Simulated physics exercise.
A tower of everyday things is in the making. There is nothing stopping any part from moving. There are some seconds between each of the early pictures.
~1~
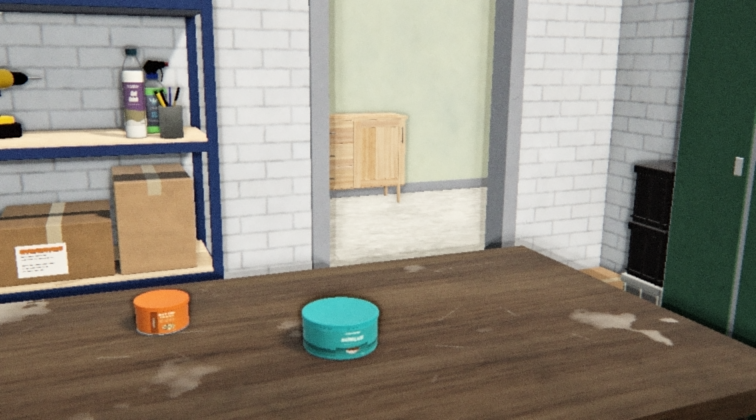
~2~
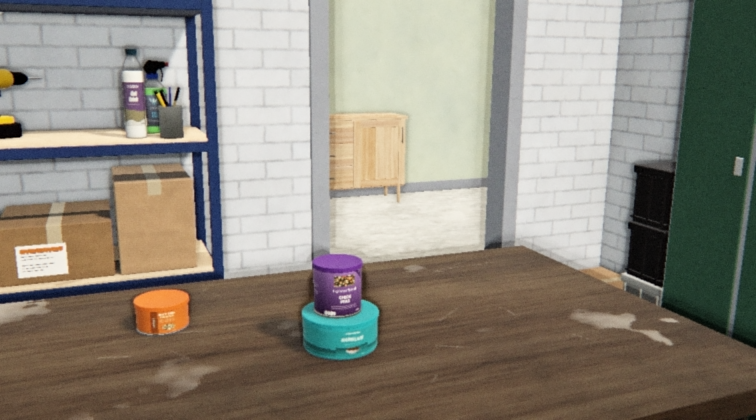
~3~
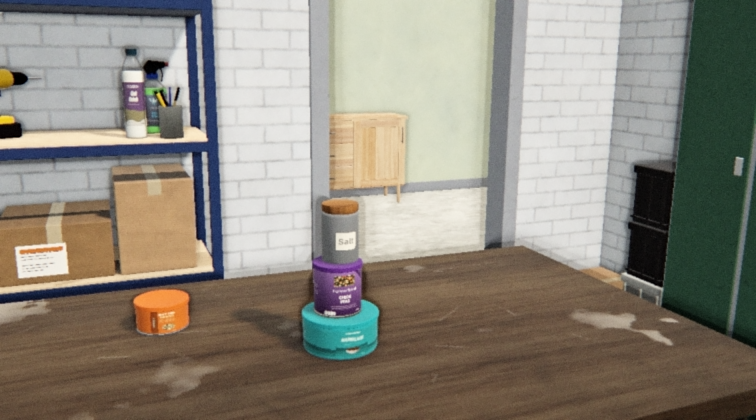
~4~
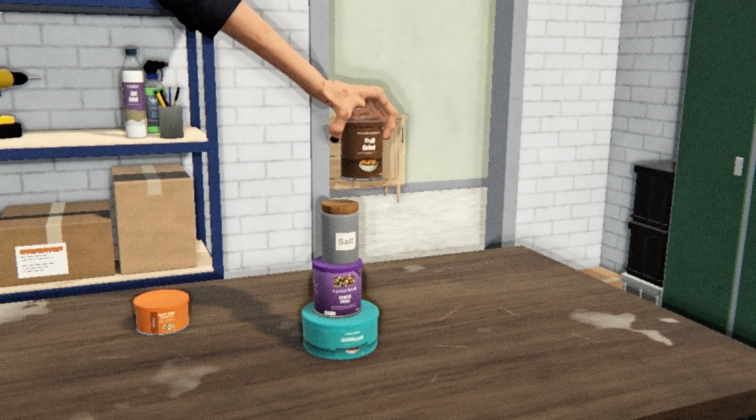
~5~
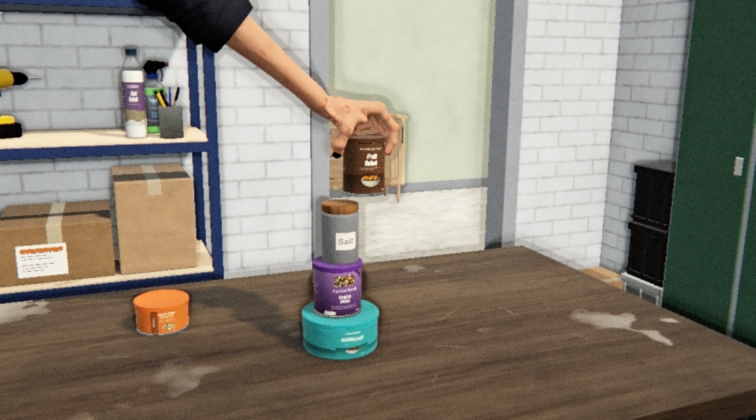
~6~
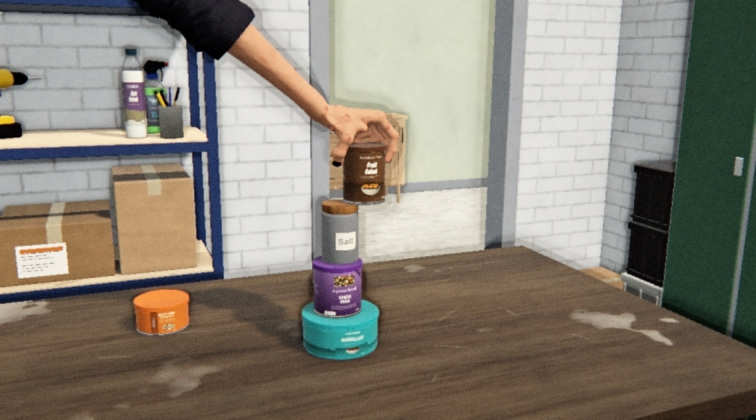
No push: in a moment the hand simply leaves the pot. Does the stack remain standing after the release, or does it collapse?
The stack does not stay intact.
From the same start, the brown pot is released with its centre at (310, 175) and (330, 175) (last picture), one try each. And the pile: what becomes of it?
In the first case the pile collapses, while in the second it remains standing.
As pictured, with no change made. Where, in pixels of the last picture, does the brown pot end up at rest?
Somewhere around (392, 306) in the last picture.
Then, 0.40 s on from there, brown pot now fallen.
Then, 0.50 s on from there, things are still on the move.
In the end, fallen, brown pot; the other 4 unmoved. At the end, from the last picture's camera, brown pot near (392, 306). The pile gives way.
